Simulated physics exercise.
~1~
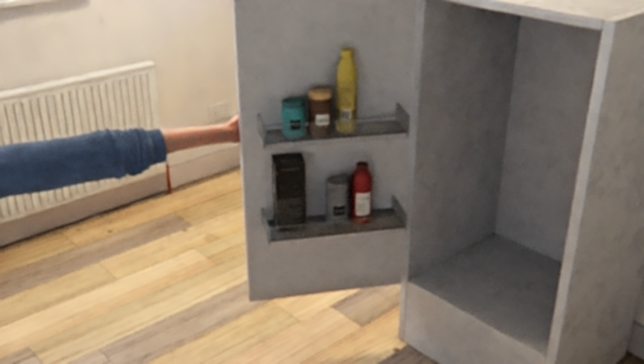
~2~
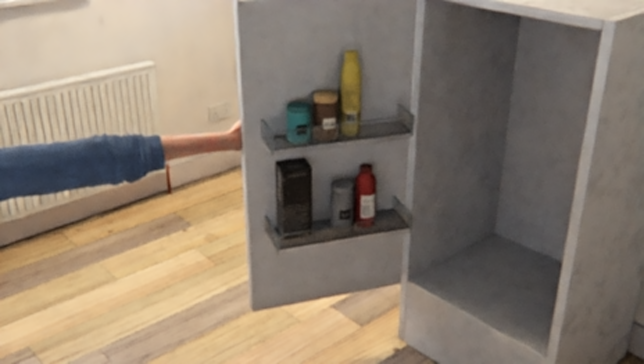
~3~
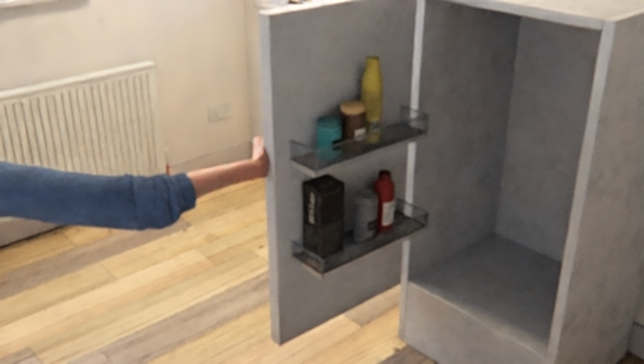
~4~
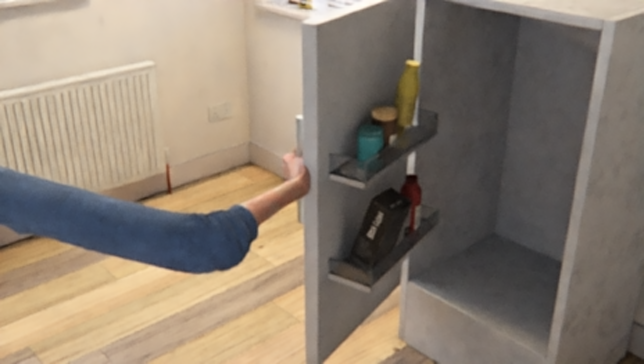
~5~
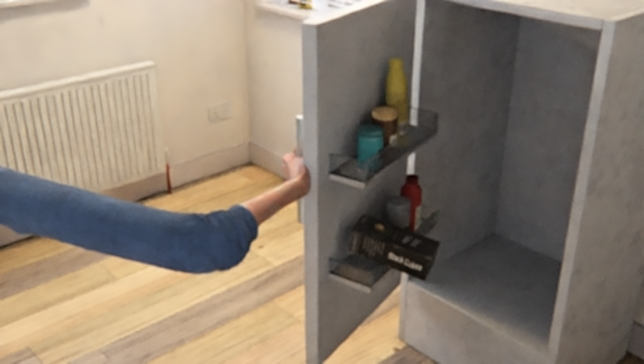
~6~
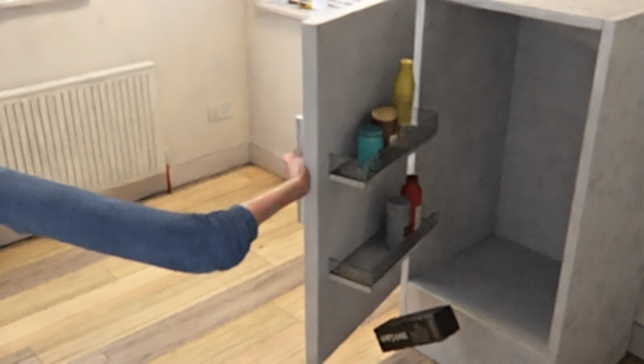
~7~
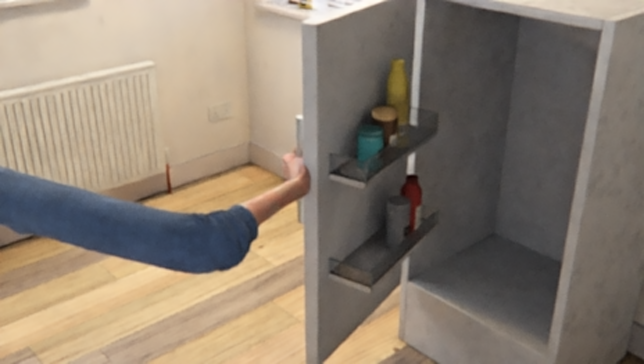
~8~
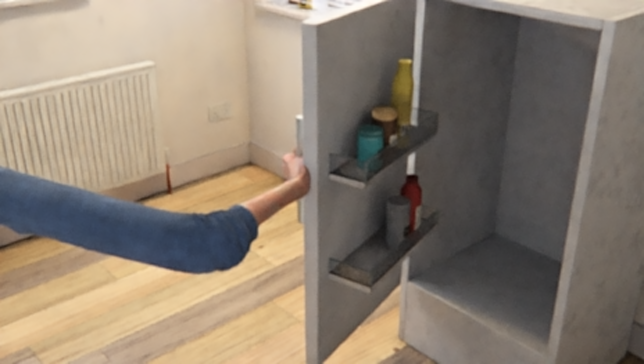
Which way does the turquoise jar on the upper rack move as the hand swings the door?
The turquoise jar moves to the right, carried along on the rack of the swinging door.
